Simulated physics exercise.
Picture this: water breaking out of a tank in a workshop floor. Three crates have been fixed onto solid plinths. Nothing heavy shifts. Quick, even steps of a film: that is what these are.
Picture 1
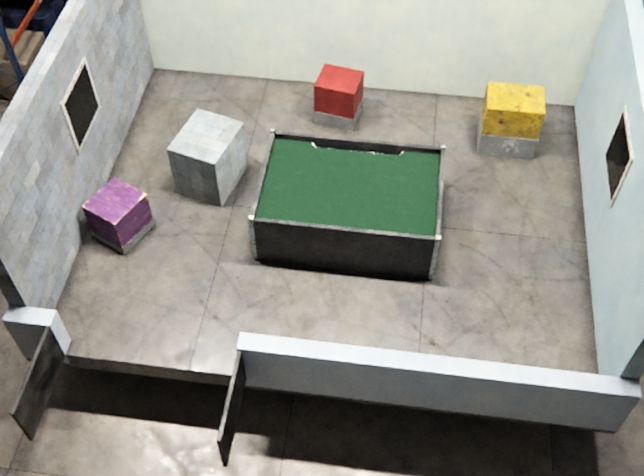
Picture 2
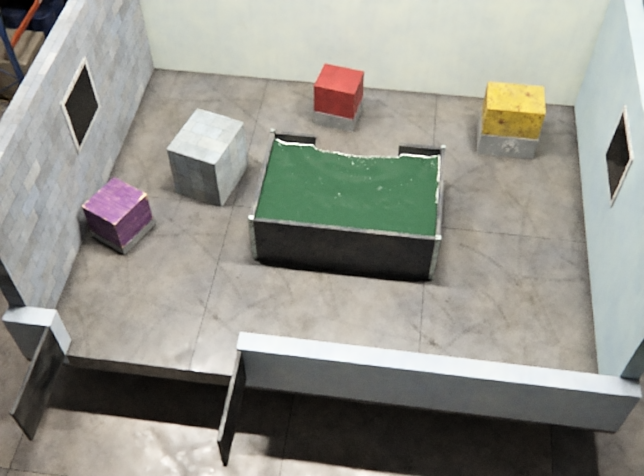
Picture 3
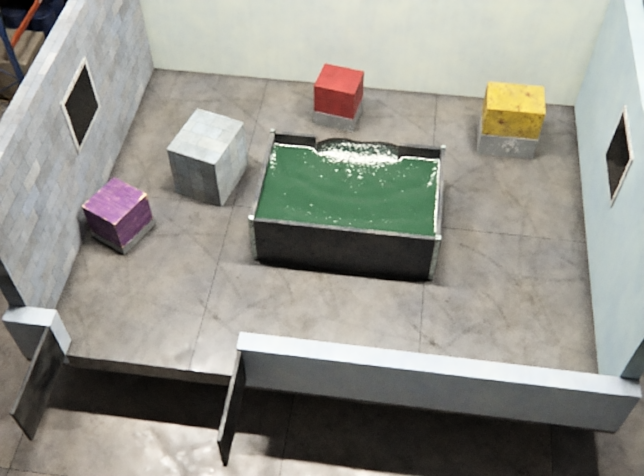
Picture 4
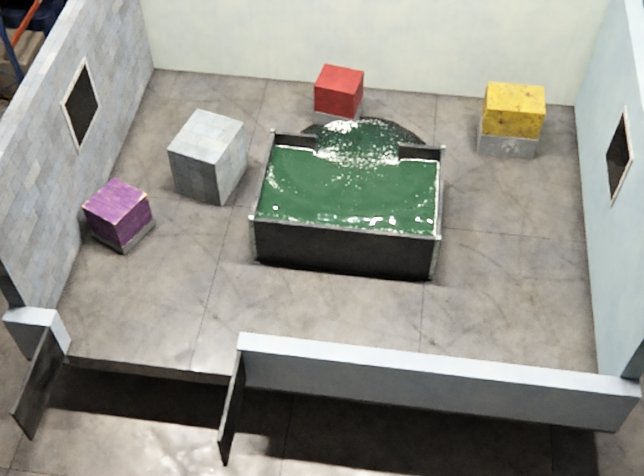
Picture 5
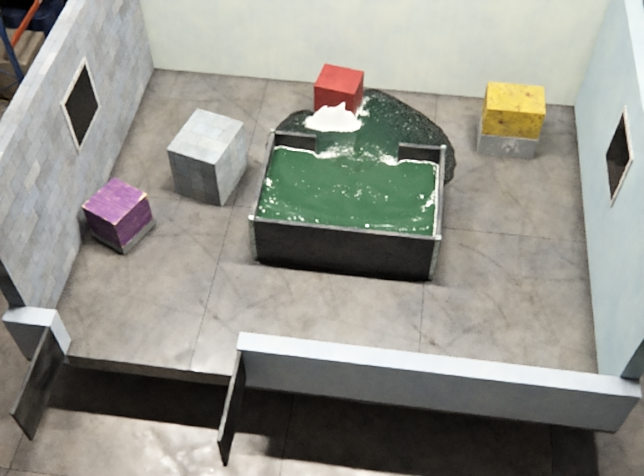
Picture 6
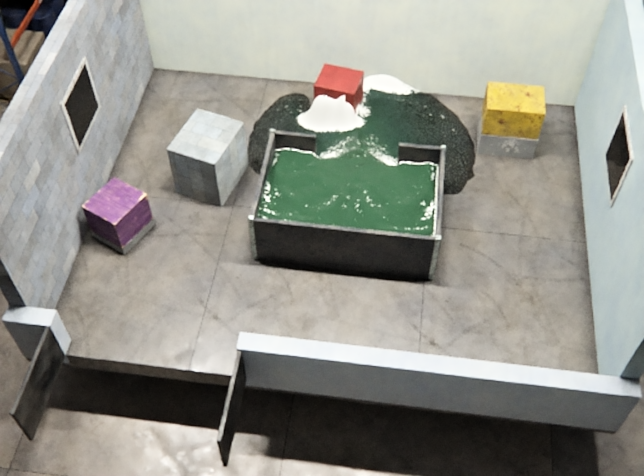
In a workshop, green water pours out the open tank's far side and spreads around a red block.
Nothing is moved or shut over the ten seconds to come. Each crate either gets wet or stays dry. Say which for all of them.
The red crate gets wet; the yellow crate stays dry; the purple crate gets wet.
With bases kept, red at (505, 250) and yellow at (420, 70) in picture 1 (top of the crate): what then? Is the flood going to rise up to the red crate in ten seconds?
Looking at it, the red crate is never reached.
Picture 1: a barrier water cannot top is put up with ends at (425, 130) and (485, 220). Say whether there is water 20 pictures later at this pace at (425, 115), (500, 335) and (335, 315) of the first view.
As listed: Covered, dry, free of water.
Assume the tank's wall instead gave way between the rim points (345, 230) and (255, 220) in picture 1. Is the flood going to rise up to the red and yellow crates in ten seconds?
First, the red crate is not reached; second, the yellow crate is not reached.
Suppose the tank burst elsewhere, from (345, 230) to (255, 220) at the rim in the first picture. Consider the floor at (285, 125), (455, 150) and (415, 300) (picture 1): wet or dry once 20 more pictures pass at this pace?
Spot one spared, spot two spared, spot three inundated.
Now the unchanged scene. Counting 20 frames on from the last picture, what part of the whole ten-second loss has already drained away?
Close to 0 per cent.
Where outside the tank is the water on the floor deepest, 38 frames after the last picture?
Roughly at (134, 174).
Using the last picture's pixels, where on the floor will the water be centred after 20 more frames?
Roughly (354, 162) in the last picture.
A moment on, water covers 25 % of the floor; the red crate water round its plinth, the yellow crate water round its plinth, the purple crate not reached.
Next, water covers 40 % of the floor; the red crate water round its plinth, the yellow crate water round its plinth, the purple crate not reached.
Then, water covers 60 % of the floor; the red crate water round its plinth, the yellow crate water round its plinth, the purple crate water round its plinth.
Later, water covers 90 % of the floor; the red crate water round its plinth, the yellow crate water round its plinth, the purple crate water round its plinth.
In the end, water covers 100 % of the floor; the red crate was topped, the yellow crate stayed above the water, the purple crate was topped.
